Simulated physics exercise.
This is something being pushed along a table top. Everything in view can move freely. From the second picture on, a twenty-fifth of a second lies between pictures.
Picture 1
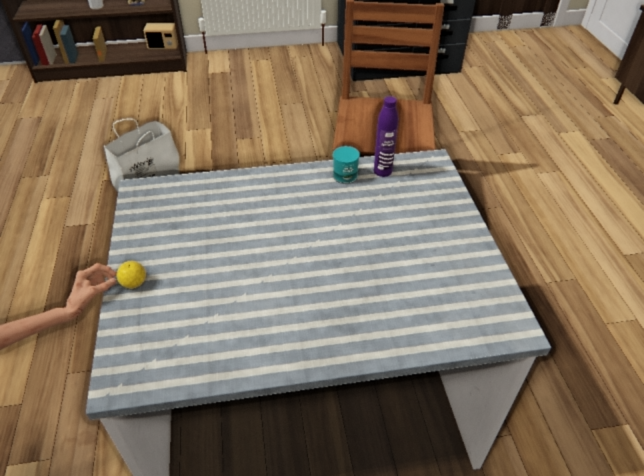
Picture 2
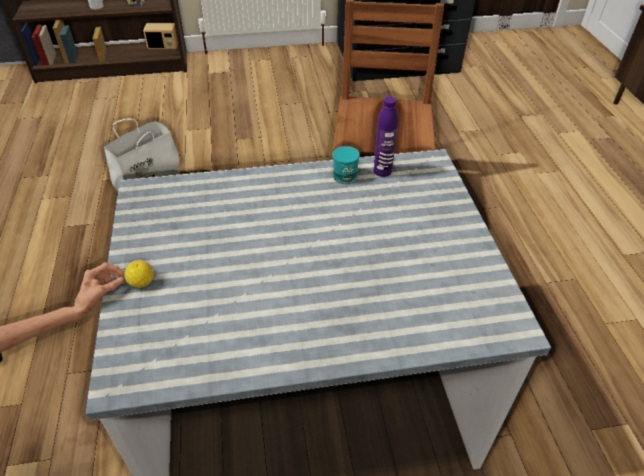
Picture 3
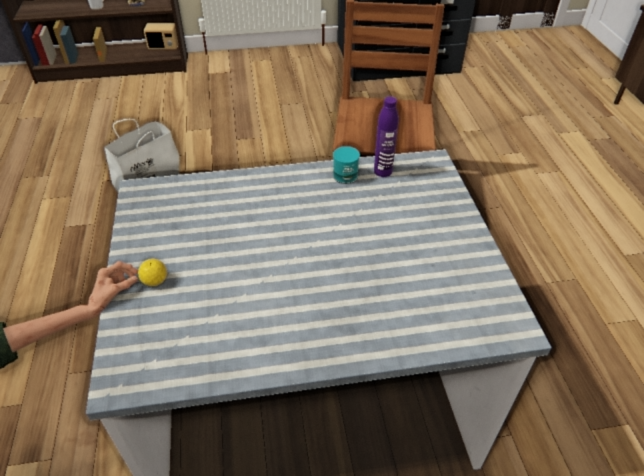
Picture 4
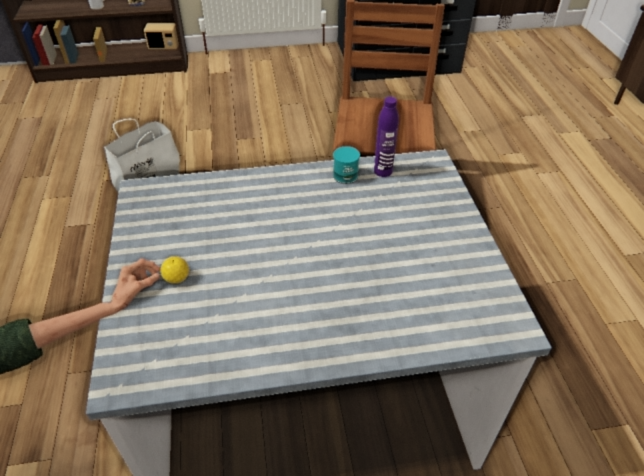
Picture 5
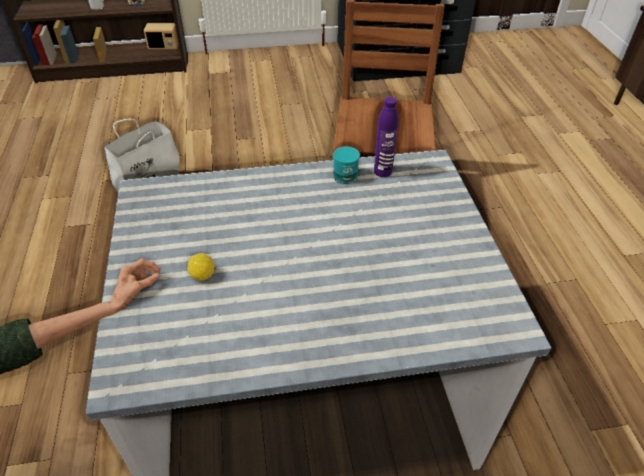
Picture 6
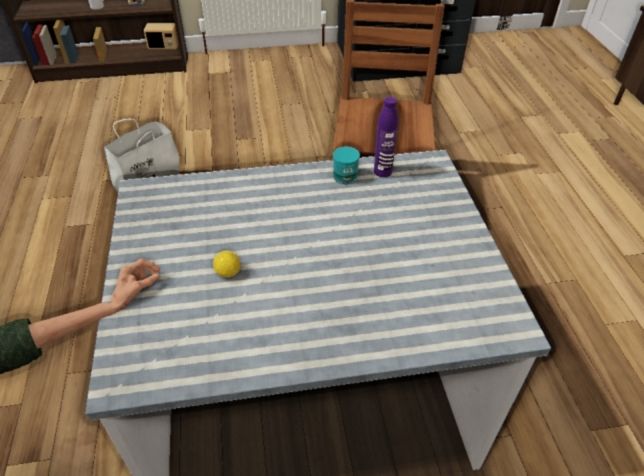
A room with a wooden plank floor is seen from above, looking down on a table with a blue-grey and white striped top, and the view stays still. A teal tub and a purple bottle stand at the far edge before a wooden chair, with a pale bag behind the left corner. From the left, a hand pushes a yellow apple rightward, then stays back as the apple rolls on alone.
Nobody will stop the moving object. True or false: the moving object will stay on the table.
False.
Then, 0.20 s past the last view, yellow apple displaced well along near (350, 250).
Then, 0.60 s past the last view, yellow apple now off the table.
Then, 0.90 s past the last view, things are still on the move.
Then, 1.20 s past the last view, as before.
Finally, off the table, yellow apple.
